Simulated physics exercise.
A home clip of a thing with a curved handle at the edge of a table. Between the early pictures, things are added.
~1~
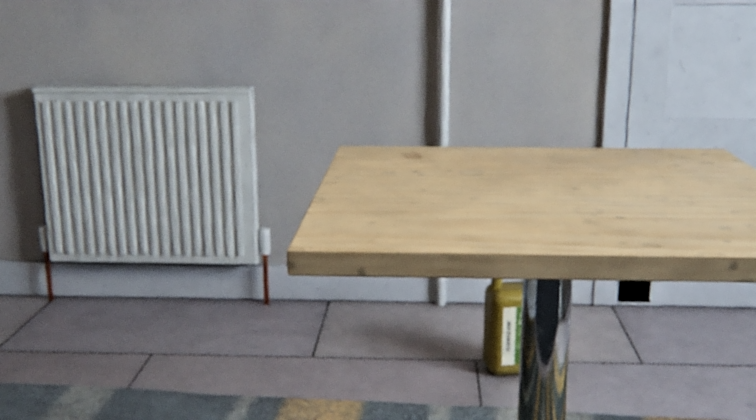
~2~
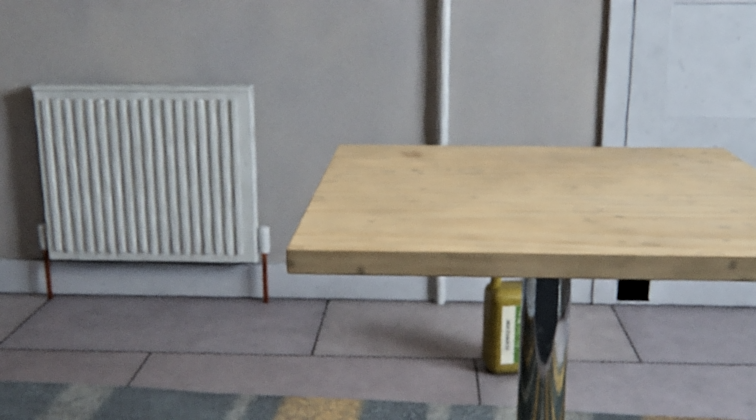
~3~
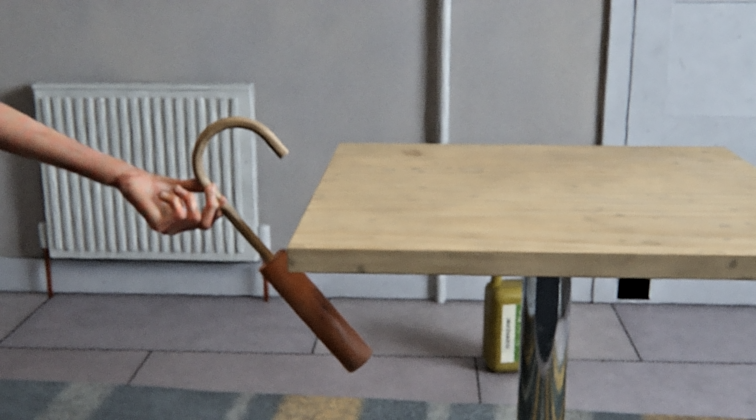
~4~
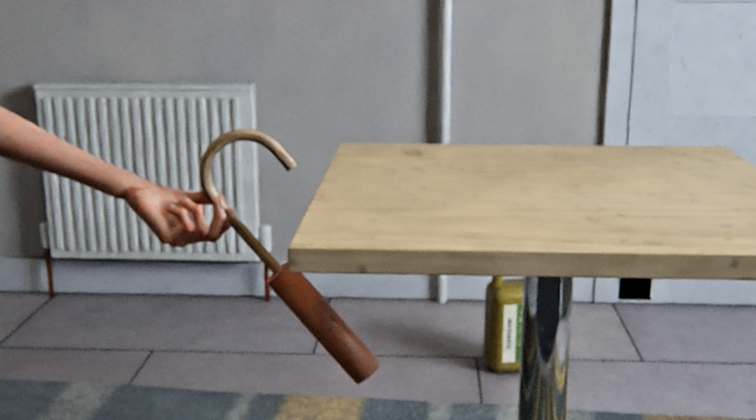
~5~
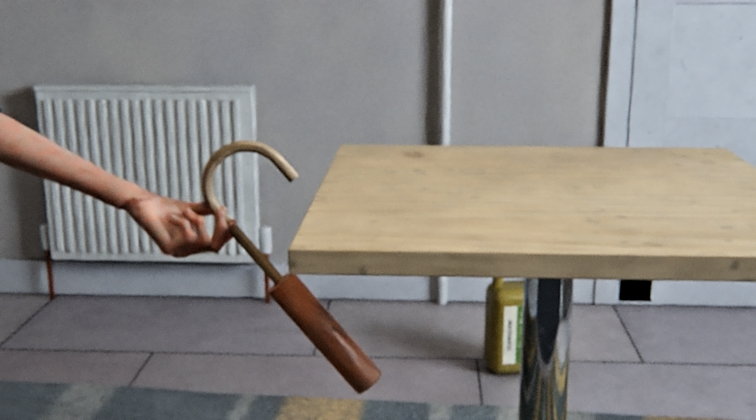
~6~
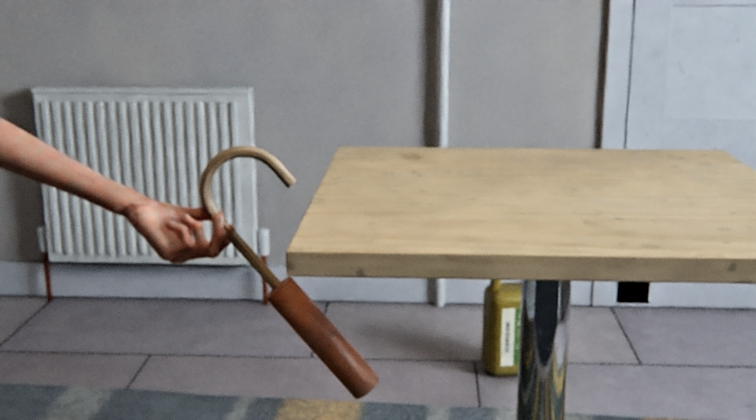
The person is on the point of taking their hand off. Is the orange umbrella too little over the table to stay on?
Yes, it falls off.
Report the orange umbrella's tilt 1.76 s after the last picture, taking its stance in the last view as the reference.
65 degrees.
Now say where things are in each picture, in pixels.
In the first picture, table (552, 199).
In the second picture, table (551, 198).
In the third picture, still on the way; orange umbrella (299, 240); table (551, 197).
In the fourth picture, still on the way; orange umbrella (306, 252); table (553, 196).
In the fifth picture, still on the way; orange umbrella (308, 263); table (553, 198).
In the sixth picture, in place, still held; orange umbrella (306, 268); table (551, 200).
Then, 0.40 s later than the last frame, orange umbrella dropping.
Then, 0.96 s later than the last frame, orange umbrella fallen.
When it is over, the orange umbrella drops past the edge.
